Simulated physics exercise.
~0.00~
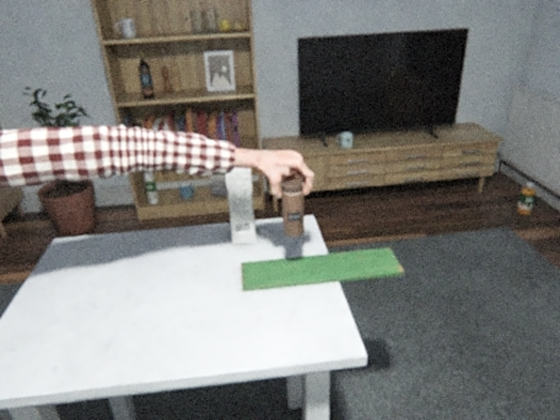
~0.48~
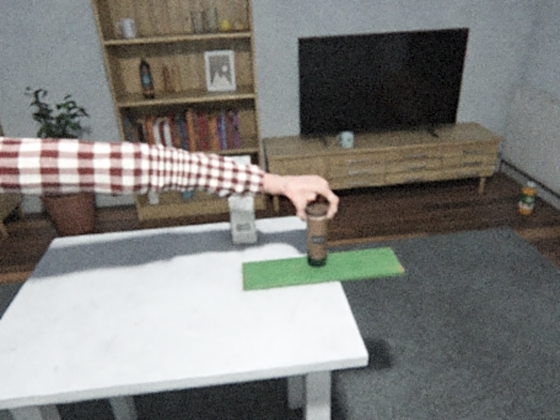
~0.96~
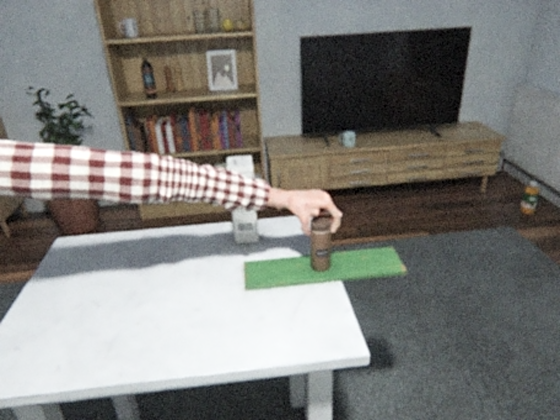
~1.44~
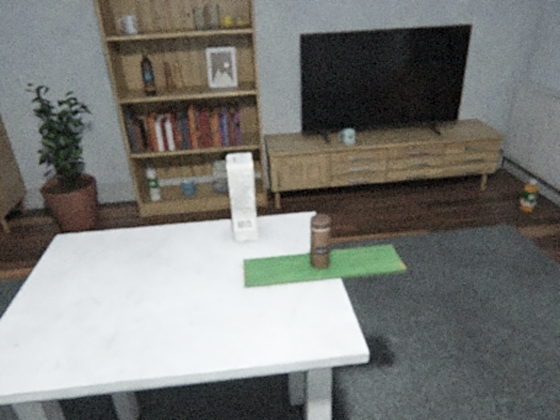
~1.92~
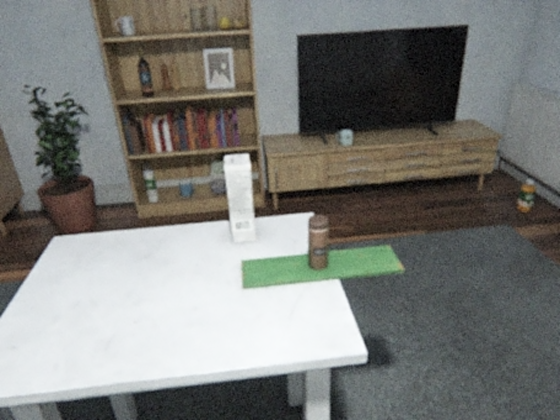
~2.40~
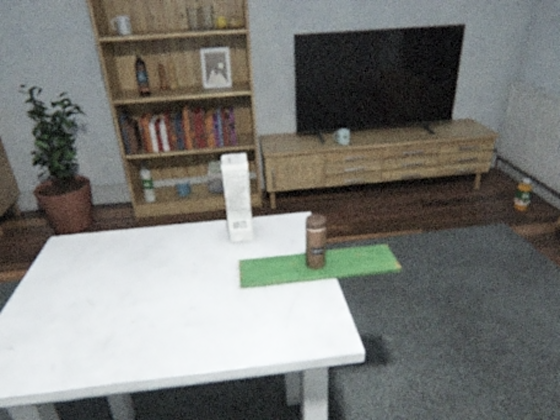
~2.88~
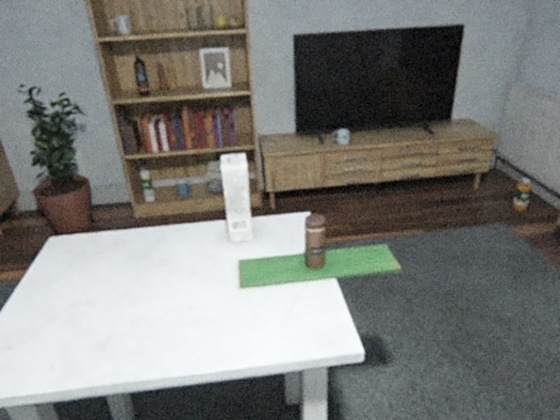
A hand in a red checked sleeve moved a brown shaker onto a green plank jutting past the edge of a white table, beside a white carton, then let go and withdrew, and the plank stayed balanced with the shaker standing upright.
